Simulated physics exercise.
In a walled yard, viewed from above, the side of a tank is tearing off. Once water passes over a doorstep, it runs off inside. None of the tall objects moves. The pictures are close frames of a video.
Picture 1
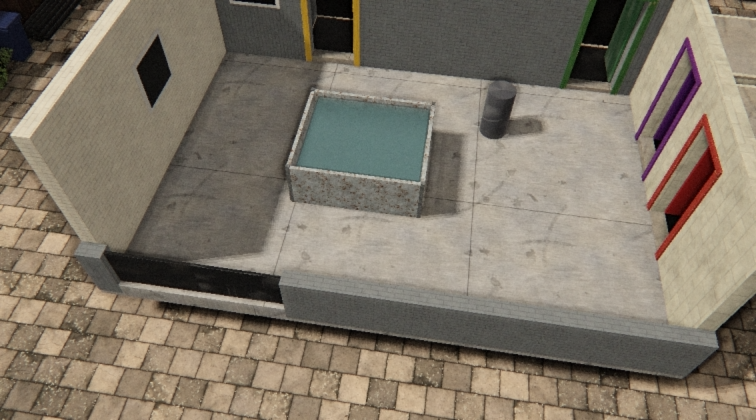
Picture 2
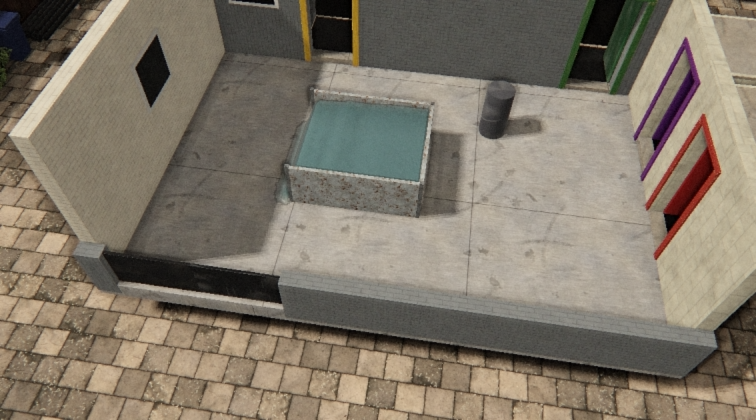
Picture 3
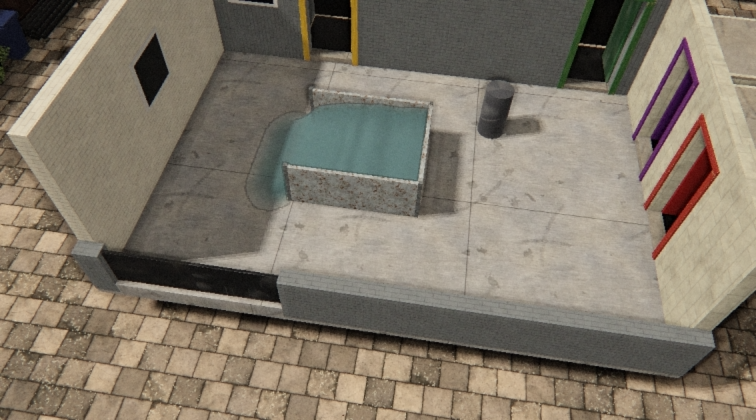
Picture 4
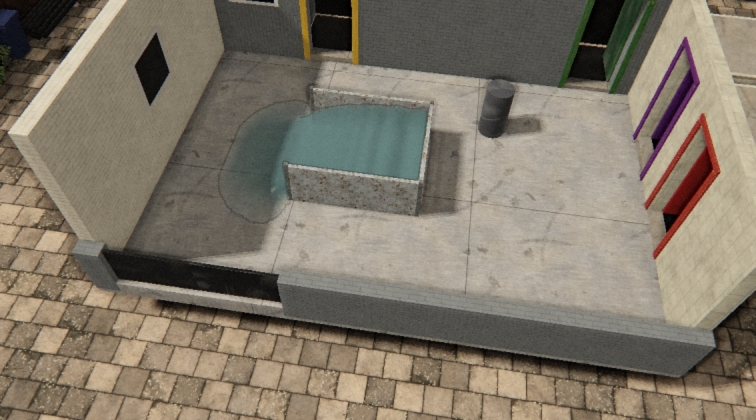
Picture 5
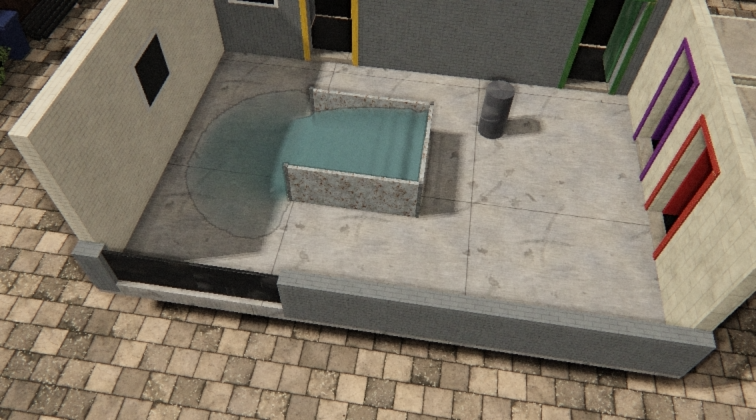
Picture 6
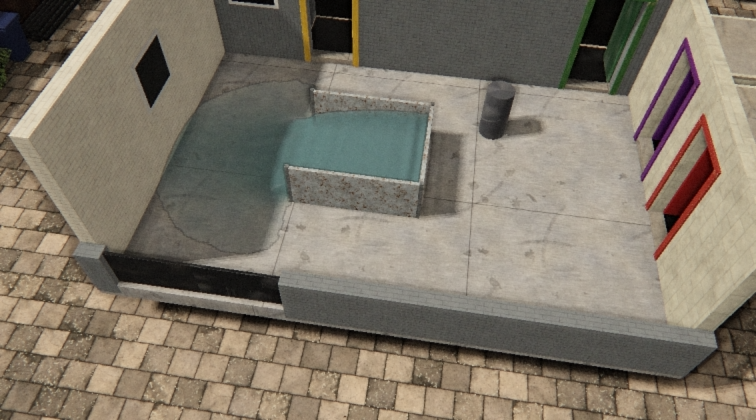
In a walled yard, a stone tank's left side giving way and water pouring out, fanning across the paving towards the left wall.
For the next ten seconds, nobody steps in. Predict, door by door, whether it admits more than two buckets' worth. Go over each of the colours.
My prediction: The yellow door is going to let through no more than allowed, the purple door is going to let through no more than allowed, the red door is going to let through more than allowed, the green door is going to let through no more than allowed.
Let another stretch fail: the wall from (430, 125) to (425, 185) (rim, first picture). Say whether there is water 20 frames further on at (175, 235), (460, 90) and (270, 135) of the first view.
Untouched, untouched, untouched.
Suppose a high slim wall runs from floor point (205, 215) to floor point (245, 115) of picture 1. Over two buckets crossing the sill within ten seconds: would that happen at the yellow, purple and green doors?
Note - yellow door: Crosses the line; purple door: Does not reach it; green door: Does not reach it.
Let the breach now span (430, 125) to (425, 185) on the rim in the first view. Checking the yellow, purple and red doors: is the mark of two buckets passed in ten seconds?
Door by door, the yellow door misses the threshold, then the purple door crosses the threshold, then the red door crosses the threshold.
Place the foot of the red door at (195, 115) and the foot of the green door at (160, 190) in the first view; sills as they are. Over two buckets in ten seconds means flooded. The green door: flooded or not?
Note - green door ends up higher.
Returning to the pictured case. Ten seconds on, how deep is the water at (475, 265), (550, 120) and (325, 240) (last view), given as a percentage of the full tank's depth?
The three come to near 4, 6 and 6 per cent respectively.
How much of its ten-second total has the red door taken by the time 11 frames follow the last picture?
Estimate: Some 0 per cent.
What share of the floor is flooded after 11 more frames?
My best guess is some 25 %.
A moment on, water covers 25 % of the floor; the yellow door not reached, the purple door not reached, the red door not reached, the green door not reached.
Next, water covers 25 % of the floor; the yellow door wet at the sill, nothing in, the purple door not reached, the red door not reached, the green door not reached.
Then, water covers 50 % of the floor; the yellow door wet at the sill, nothing in, the purple door not reached, the red door not reached, the green door not reached.
Later, water covers 90 % of the floor; the yellow door wet at the sill, nothing in, the purple door wet at the sill, nothing in, the red door under two buckets in, the green door wet at the sill, nothing in.
In the end, water covers 100 % of the floor; the yellow door wet at the sill, nothing in, the purple door wet at the sill, nothing in, the red door far over two buckets in, the green door under two buckets in.
